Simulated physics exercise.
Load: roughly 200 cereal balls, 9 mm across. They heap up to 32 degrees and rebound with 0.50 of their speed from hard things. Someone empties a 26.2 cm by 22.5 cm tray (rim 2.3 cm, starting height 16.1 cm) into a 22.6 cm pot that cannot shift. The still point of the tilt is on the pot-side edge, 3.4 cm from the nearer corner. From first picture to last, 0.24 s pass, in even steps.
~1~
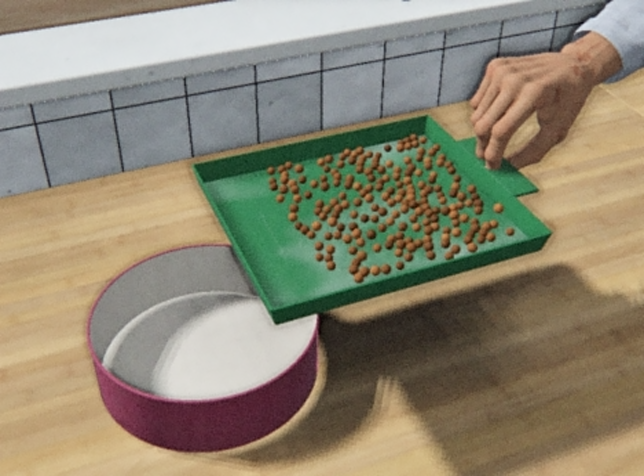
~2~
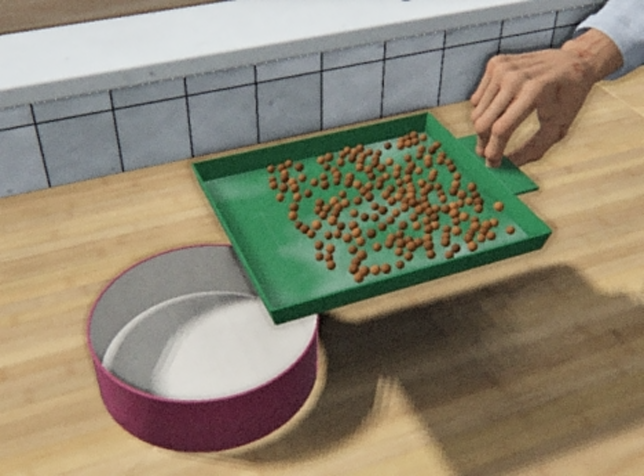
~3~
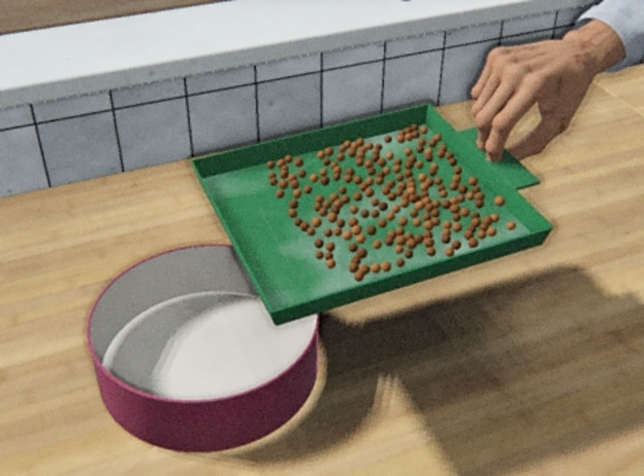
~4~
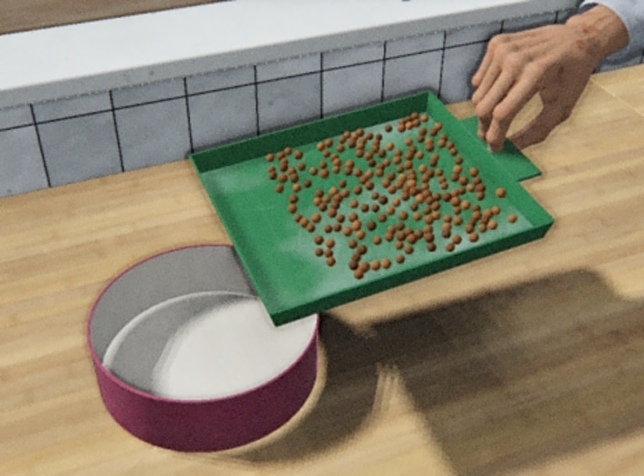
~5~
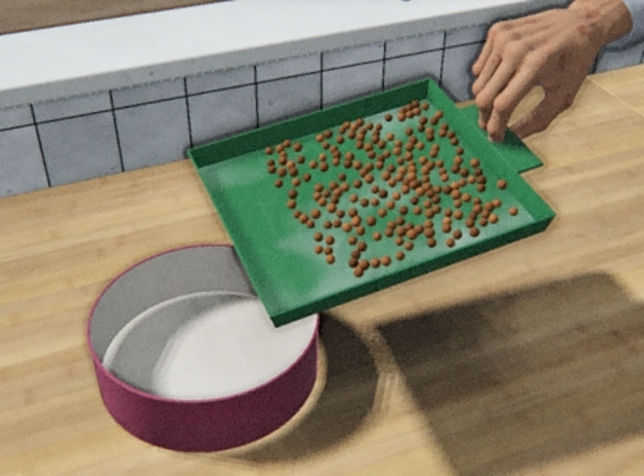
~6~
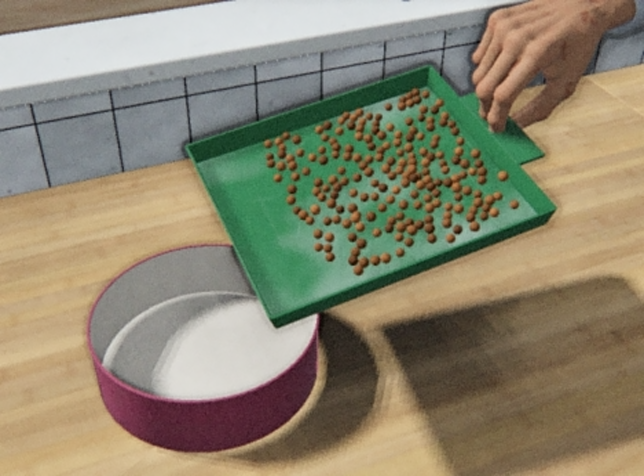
A hand gripping the tab of a green tray scattered with small brown balls slowly raised its far right side, tilting it slightly toward a maroon pot on the wooden counter, while the balls barely shifted.
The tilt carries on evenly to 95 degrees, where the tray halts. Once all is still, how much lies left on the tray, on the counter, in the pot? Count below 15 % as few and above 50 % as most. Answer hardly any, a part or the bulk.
Left on the tray: Hardly any; on the counter: The bulk; in the pot: Hardly any.
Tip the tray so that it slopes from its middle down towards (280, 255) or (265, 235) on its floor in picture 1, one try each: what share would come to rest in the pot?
About 55 and 100 per cent.
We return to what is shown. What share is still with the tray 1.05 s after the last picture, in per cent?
Some 90 per cent of the load.
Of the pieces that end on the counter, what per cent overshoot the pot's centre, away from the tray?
About 50 per cent.
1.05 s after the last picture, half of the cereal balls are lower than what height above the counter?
Roughly 20 cm.
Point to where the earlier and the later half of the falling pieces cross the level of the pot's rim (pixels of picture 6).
At about (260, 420), then at (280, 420).
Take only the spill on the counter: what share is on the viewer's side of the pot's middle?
Roughly 100 per cent.
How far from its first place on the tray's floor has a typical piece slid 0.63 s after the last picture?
Roughly 12 cm.
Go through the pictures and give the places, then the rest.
In the first frame, tray tilt 0 degrees, front corners at (275, 304) and (545, 231); middle of the pieces at (392, 203); pot at (204, 314).
In the second frame, tray tilt 1 degrees, front corners at (275, 305) and (545, 229); middle of the pieces at (392, 201).
In the third frame, tray tilt 2 degrees, front corners at (275, 306) and (546, 225); middle of the pieces at (392, 197).
In the fourth frame, tray tilt 5 degrees, front corners at (274, 308) and (547, 219), lowest corner left front; middle of the pieces at (392, 190).
In the fifth frame, tray tilt 8 degrees, front corners at (274, 310) and (548, 212), lowest corner left front; middle of the pieces at (392, 183).
In the sixth frame, tray tilt 11 degrees, front corners at (273, 312) and (549, 206), lowest corner left front; middle of the pieces at (392, 176); pot at (204, 314).
Then, 0.63 s after the last picture, tilt 51 degrees; the tray holds 100 %, the pot 0 %.
Then, 1.05 s after the last picture, tilt 77 degrees; the tray holds 90 %, the pot 0 %.
Then, 1.55 s after the last picture, tilt 95 degrees; the tray holds 25 %, the pot 0 %.
In the end, tray 0 %, counter 95 %, pot 0 %.
